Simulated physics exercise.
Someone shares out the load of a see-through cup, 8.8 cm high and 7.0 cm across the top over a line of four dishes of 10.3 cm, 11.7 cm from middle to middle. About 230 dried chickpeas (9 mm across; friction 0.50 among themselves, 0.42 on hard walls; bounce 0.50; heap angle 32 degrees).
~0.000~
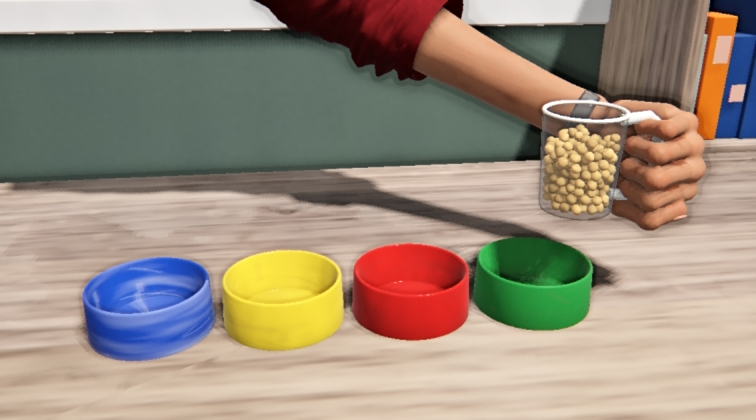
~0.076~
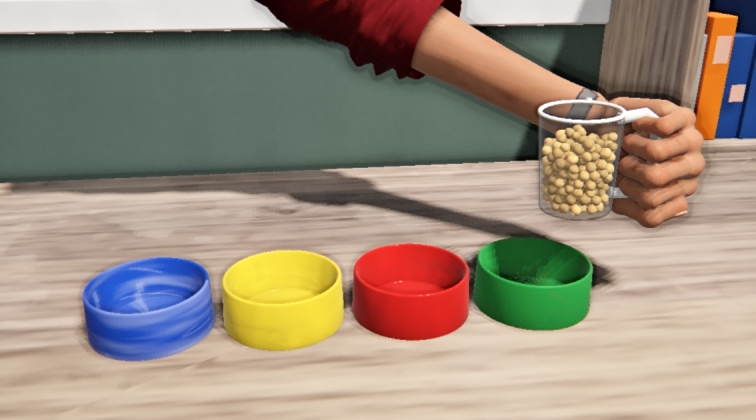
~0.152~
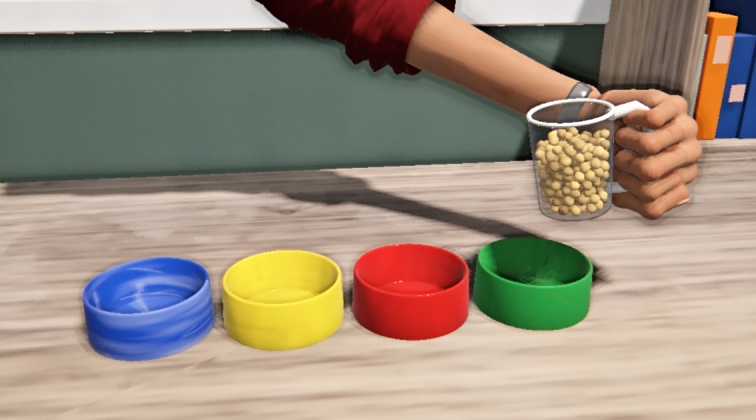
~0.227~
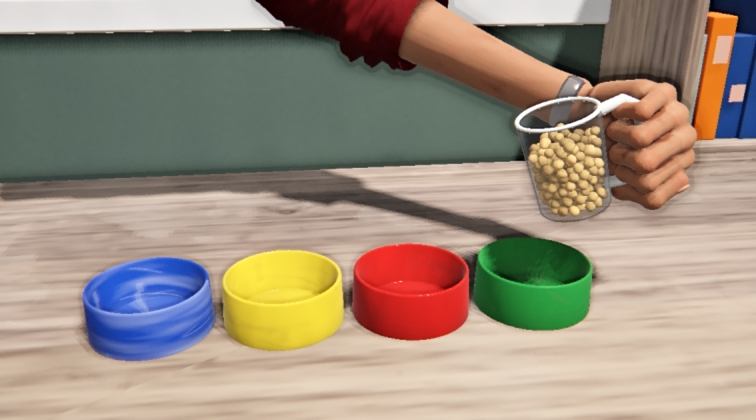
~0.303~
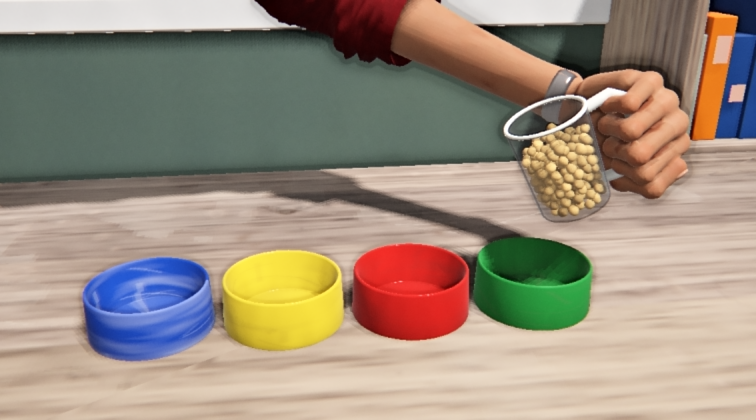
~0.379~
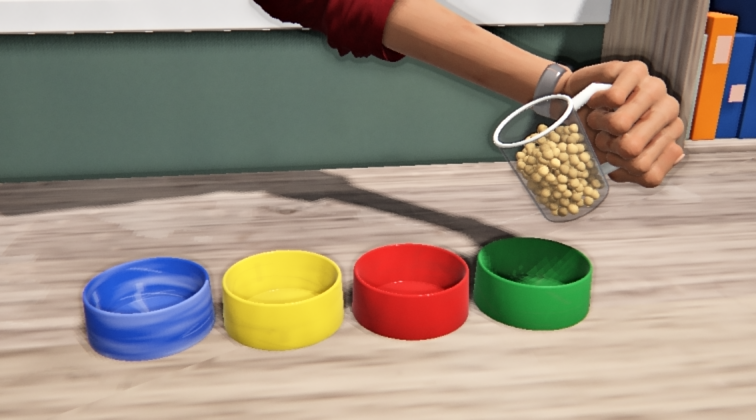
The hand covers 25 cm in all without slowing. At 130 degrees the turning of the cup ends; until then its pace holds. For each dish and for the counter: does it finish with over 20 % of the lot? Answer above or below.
Red dish: Above; blue dish: Below; green dish: Below; yellow dish: Below; on the counter: Below.
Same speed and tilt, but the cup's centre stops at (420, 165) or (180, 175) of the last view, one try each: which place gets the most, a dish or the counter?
The winner: Red, then red.
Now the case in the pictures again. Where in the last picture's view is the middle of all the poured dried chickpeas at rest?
Near (402, 292).
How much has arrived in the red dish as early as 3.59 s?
Near 100 per cent so far.
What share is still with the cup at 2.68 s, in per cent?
Roughly 0 per cent.
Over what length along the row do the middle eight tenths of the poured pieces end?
Some 6 cm.
After 1.76 s, tilt 130 degrees; cup holds 0 %, red 100 %.
Then, at 2.68 s, tilt 130 degrees; cup holds 0 %, red 100 %.
After 3.59 s, tilt 130 degrees; cup holds 0 %, red 100 %.
In the end, at 3.9 s, red 100 %, blue 0 %, green 0 %, yellow 0 %, counter 0 %.
